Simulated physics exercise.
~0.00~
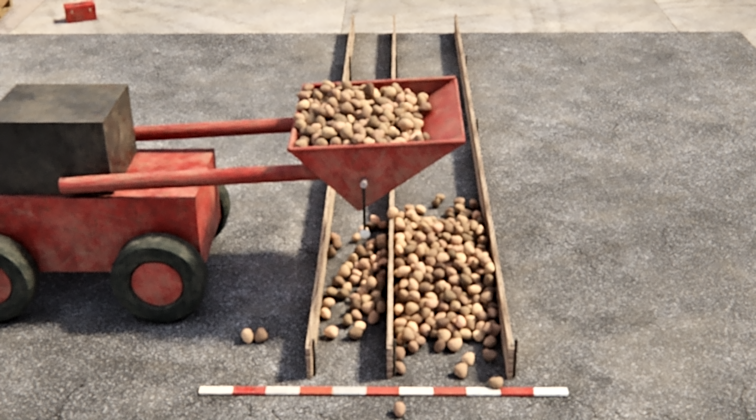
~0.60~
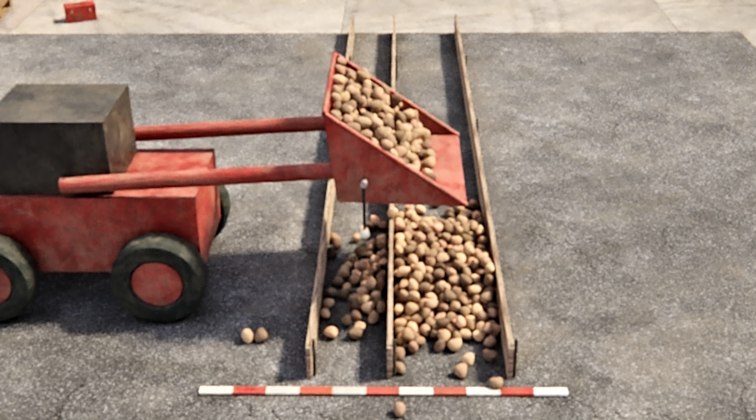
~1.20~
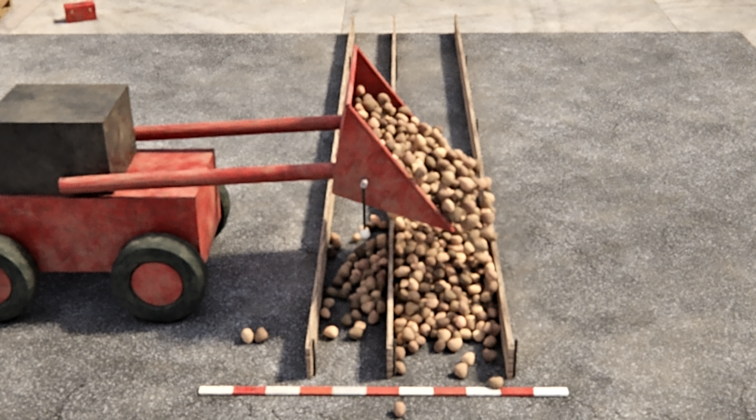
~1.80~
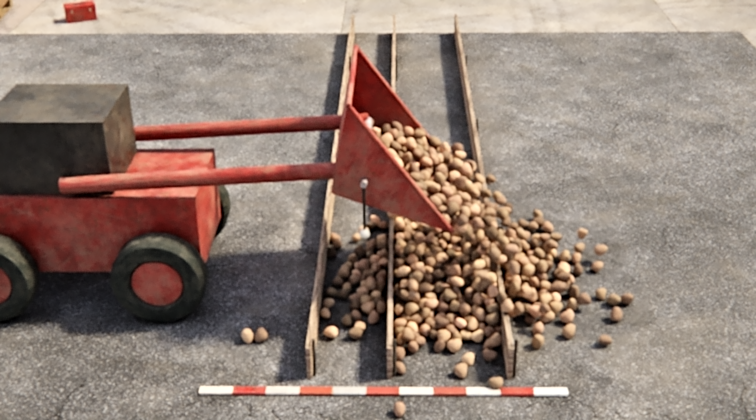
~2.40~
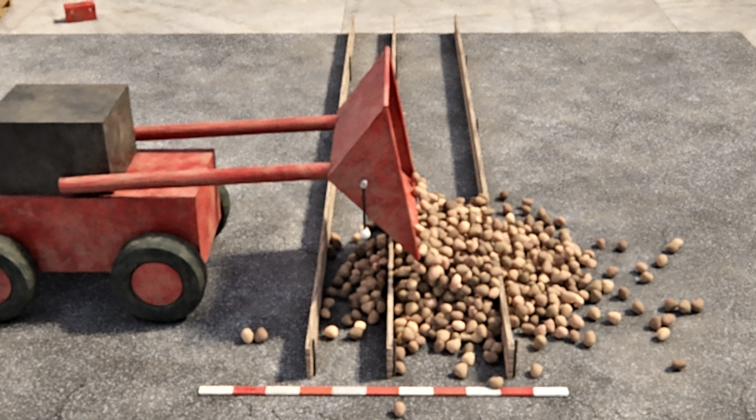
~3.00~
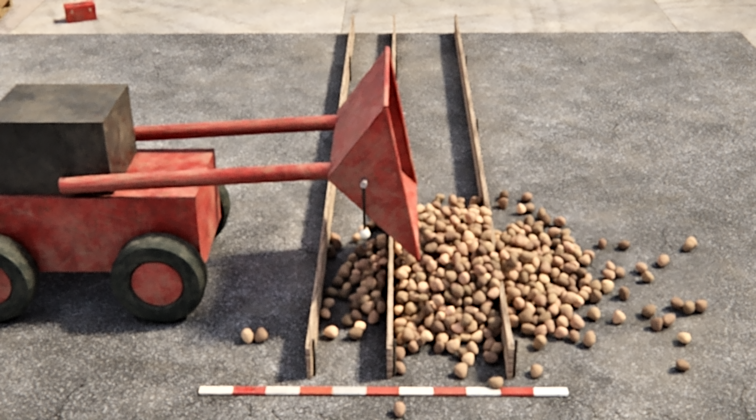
The clip opens on a red loader at left holding a raised bucket heaped with brown, rounded stones above three long boards, where an earlier load lies loose between them, mostly in the right-hand bay. The bucket tips forward to the right, at first keeping its stones. As it tilts further, they slide over its lip onto the heap, then spill across the rightmost board onto the grey ground. The bucket tips again, steeply, and empties. A few stones roll farther right before the bucket stays still, lip down, beside a broad pile straddling that board.
